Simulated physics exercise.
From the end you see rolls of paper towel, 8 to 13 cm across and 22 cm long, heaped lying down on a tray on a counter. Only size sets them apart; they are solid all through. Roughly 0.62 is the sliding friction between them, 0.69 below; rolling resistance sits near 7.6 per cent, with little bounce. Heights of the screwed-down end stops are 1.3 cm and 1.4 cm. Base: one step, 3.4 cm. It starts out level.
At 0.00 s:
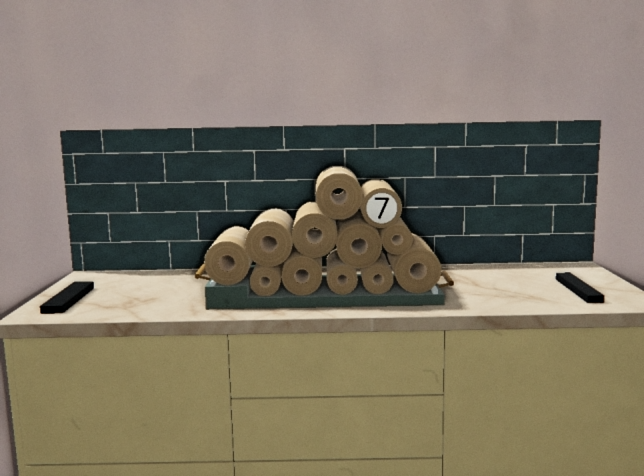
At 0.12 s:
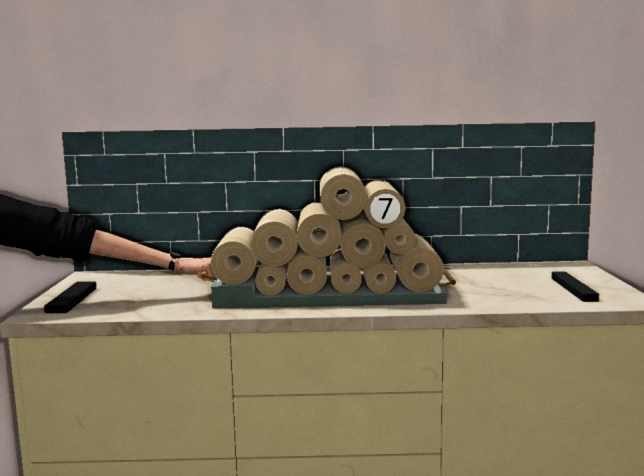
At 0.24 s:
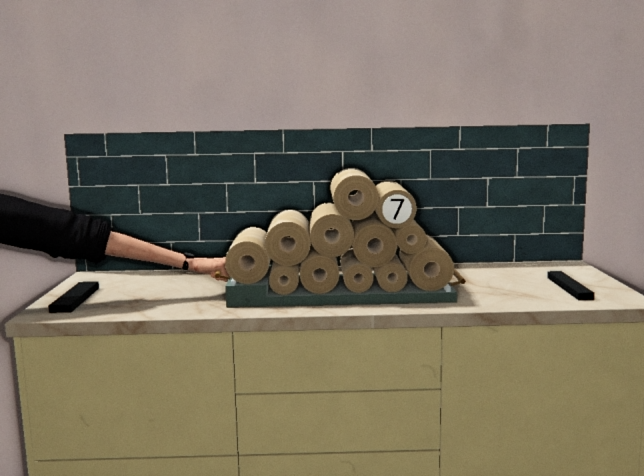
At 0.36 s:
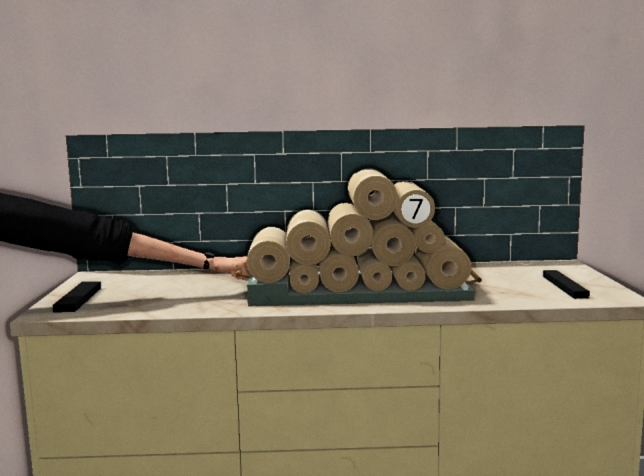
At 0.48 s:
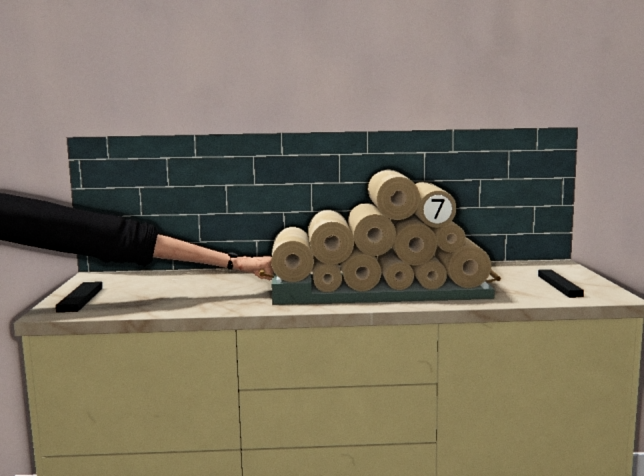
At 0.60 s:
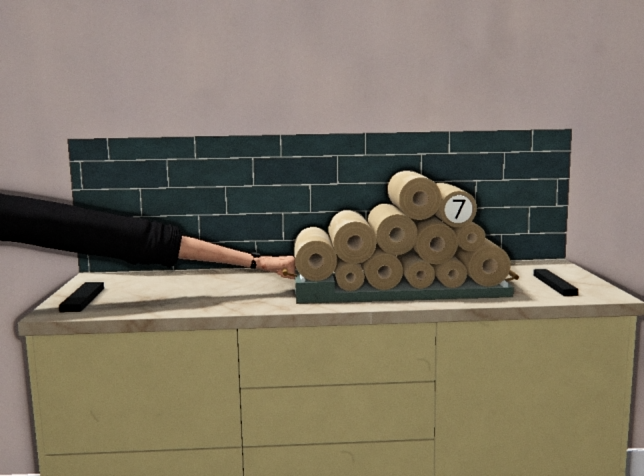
A hand slides a green tray heaped with tan paper rolls rightward along the counter.
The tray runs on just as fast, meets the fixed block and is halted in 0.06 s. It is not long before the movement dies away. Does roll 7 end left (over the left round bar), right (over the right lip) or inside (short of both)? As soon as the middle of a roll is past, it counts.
Roll 7: Inside.
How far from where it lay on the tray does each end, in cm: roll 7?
Roll 7: 9.
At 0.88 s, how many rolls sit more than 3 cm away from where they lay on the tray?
0.
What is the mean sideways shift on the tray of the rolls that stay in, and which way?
Mean shift: Approx. 2 cm, rightward.
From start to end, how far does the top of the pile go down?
Roughly 2 cm lower.
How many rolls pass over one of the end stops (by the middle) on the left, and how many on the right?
The left side has 0 and the right side 1.
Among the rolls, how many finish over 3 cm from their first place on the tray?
Exactly 3 in total.
After 0.88 s, tray 38 cm along; 0 now displaced over 3 cm; not one over the end stops; no. 7 0.9 cm right (moves measured on the tray).
After 1.07 s, tray 38 cm along; 3 now displaced over 3 cm; not one over the end stops; no. 7 4.5 cm right and 1.9 cm up.
After 1.65 s, tray 38 cm along; 3 now displaced over 3 cm; not one over the end stops; no. 7 5 cm right and 2.4 cm down.
At rest by 2.4 s, 3 moved over 3 cm; 1 over the right lip; no. 7 7 cm right and 6 cm down; top of the pile 32 cm high, from 34 cm.
